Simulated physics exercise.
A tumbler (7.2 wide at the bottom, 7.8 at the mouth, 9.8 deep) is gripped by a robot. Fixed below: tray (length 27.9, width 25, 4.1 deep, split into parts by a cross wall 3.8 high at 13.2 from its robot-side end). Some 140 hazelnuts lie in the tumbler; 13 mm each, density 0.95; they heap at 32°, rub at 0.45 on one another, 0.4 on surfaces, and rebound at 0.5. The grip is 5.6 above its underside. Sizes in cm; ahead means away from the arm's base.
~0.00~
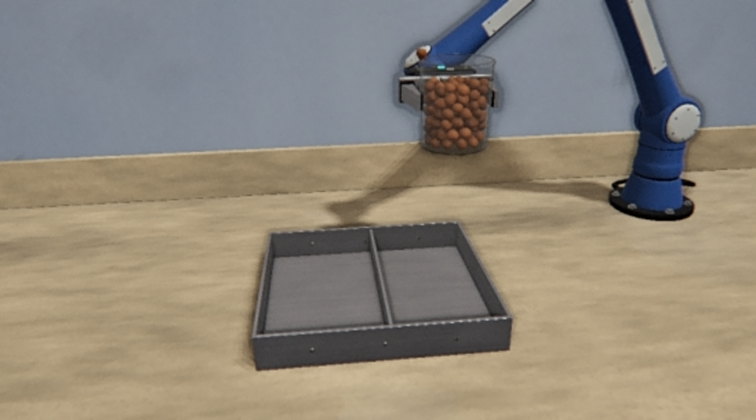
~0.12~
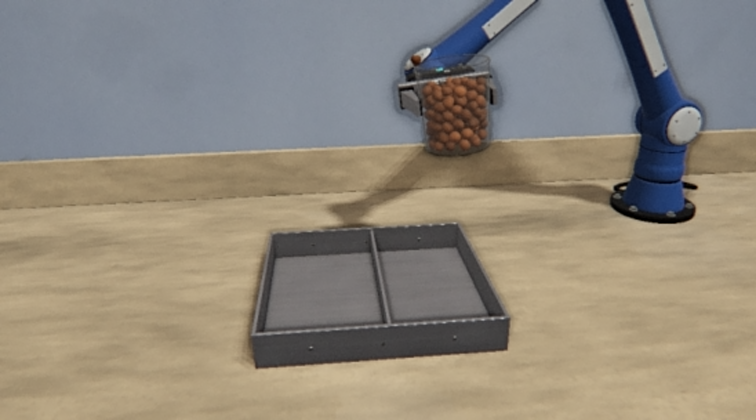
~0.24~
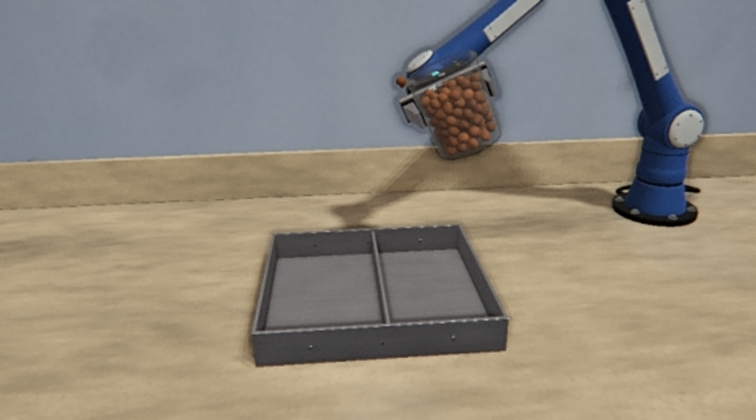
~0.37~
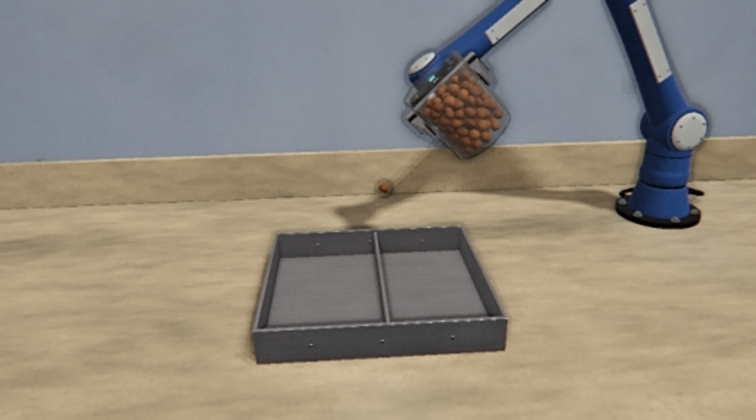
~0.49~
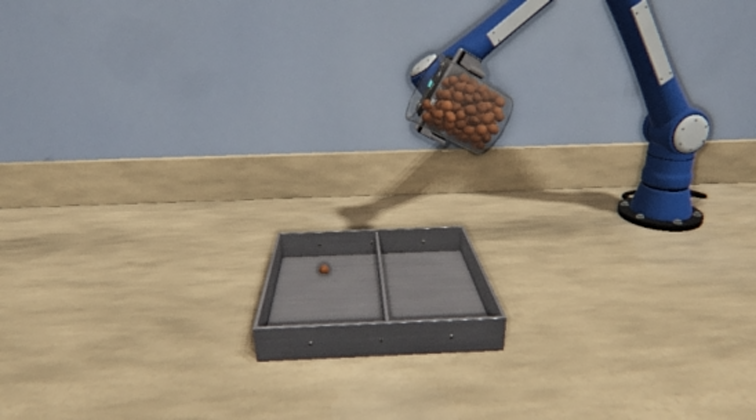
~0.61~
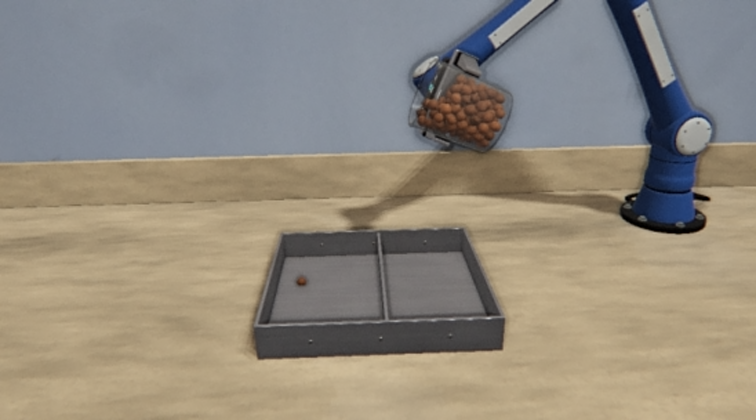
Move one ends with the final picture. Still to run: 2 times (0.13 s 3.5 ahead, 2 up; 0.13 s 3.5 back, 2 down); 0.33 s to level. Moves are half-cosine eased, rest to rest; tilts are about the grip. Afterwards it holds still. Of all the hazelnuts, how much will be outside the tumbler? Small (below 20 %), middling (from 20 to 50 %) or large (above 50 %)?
A middling share, from 20 to 50 %, ends outside the tumbler.
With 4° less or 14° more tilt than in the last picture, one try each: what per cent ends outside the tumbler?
Some 30 and 65 per cent.
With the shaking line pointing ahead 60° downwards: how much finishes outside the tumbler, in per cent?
Some 5 per cent.
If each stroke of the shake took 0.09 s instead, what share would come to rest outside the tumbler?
Then about 65 per cent.
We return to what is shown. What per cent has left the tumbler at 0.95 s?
Near 20 per cent so far.
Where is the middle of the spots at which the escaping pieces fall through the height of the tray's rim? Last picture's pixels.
Near (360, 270).
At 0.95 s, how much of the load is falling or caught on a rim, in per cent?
About 17 per cent.
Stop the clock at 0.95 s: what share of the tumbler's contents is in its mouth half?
About 45 per cent.
After 0.95 s, tilted 67° forward, highest piece 29 above the table; 111 in the tumbler, 4 in the far-side part, 23 in flight or on a rim.
After 1.29 s, tilted 35° forward, highest piece 28 above the table; 89 in the tumbler, 30 in the far-side part, 17 in the robot-side part, 2 in flight or on a rim.
After 1.66 s, level, highest piece 27 above the table; 89 in the tumbler, 30 in the far-side part, 18 in the robot-side part, 1 on the table or floor.
After 2.71 s, level, highest piece 27 above the table; 89 in the tumbler, 30 in the far-side part, 18 in the robot-side part, 1 on the table or floor.
In the end, 89 in the tumbler, 30 in the far-side part, 18 in the robot-side part, 1 on the table or floor. That is 36 % outside the tumbler.
